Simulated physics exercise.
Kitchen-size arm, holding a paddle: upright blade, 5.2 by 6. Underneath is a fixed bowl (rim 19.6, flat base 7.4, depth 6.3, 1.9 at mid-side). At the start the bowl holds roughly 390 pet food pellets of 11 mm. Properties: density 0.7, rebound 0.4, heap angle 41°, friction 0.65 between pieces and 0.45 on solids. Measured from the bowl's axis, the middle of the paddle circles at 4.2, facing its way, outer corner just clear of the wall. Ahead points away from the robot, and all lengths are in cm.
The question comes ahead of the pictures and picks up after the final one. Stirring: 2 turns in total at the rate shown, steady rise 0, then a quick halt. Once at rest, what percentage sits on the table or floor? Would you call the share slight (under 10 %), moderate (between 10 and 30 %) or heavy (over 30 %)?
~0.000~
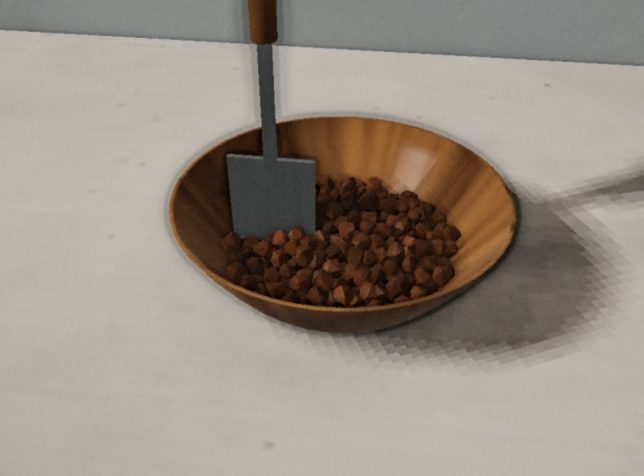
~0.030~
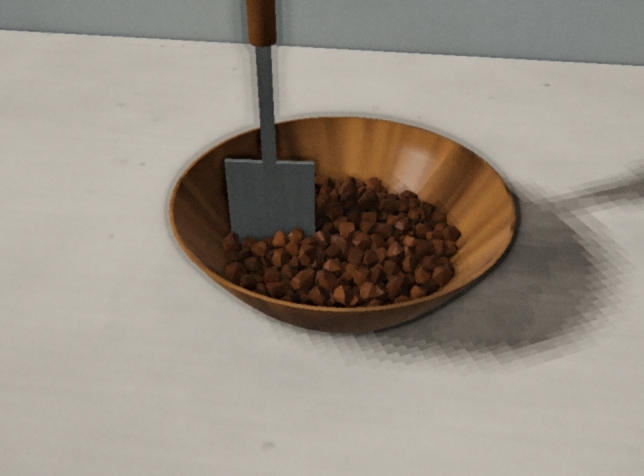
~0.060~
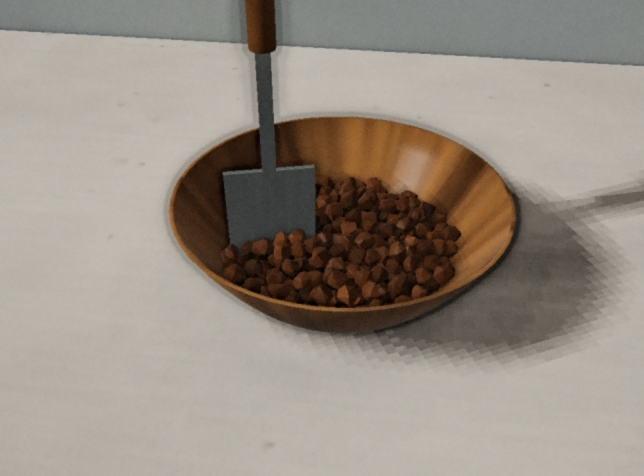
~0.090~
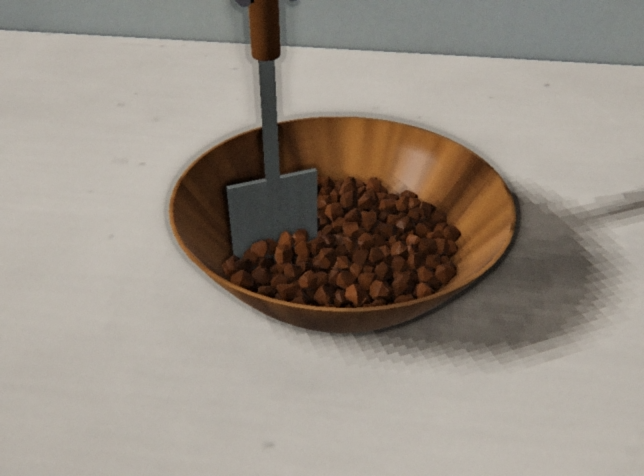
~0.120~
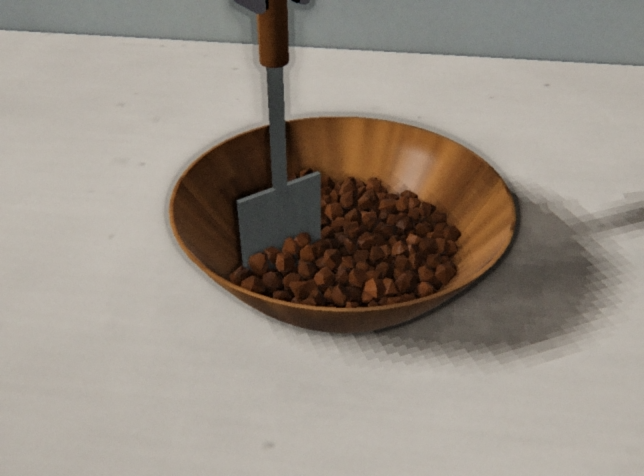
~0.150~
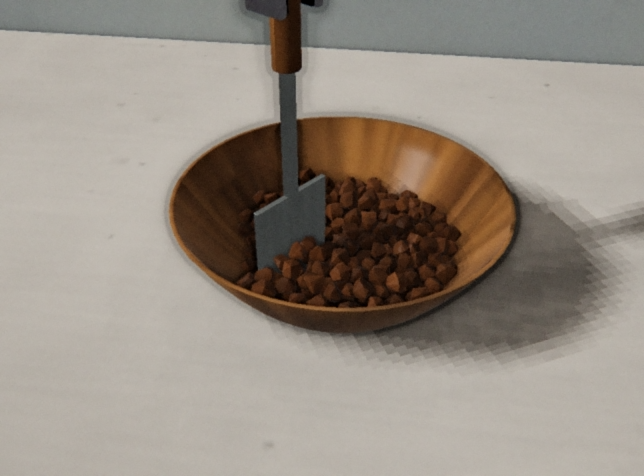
I would call it moderate.
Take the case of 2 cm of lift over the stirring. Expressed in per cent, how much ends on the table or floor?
That works out to some 5 per cent.
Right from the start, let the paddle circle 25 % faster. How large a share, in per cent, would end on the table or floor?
Near 25 in a hundred, it would be.
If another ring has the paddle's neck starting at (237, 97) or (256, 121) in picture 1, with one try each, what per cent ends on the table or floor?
Close to 0 and 20 in a hundred.
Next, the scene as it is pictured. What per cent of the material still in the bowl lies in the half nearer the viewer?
65 %.
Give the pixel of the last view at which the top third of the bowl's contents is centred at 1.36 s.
Centre, approx.: (388, 173).
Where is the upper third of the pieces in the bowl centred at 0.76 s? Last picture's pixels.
I'd put it at around (252, 186).
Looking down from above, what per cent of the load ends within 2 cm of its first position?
Around 10 per cent.
By 0.76 s, 318° round, highest piece 9 above the table; 369 in the bowl, 15 on the table or floor, 3 in flight or on the tool.
By 1.36 s, 220° round, highest piece 8 above the table; 336 in the bowl, 48 on the table or floor, 3 in flight or on the tool.
By 1.87 s, 0° round, highest piece 7 above the table; 315 in the bowl, 72 on the table or floor.
By 2.57 s, 0° round, highest piece 7 above the table; 315 in the bowl, 72 on the table or floor.
Final count, 315 in the bowl, 72 on the table or floor. That is 19 % on the table or floor.
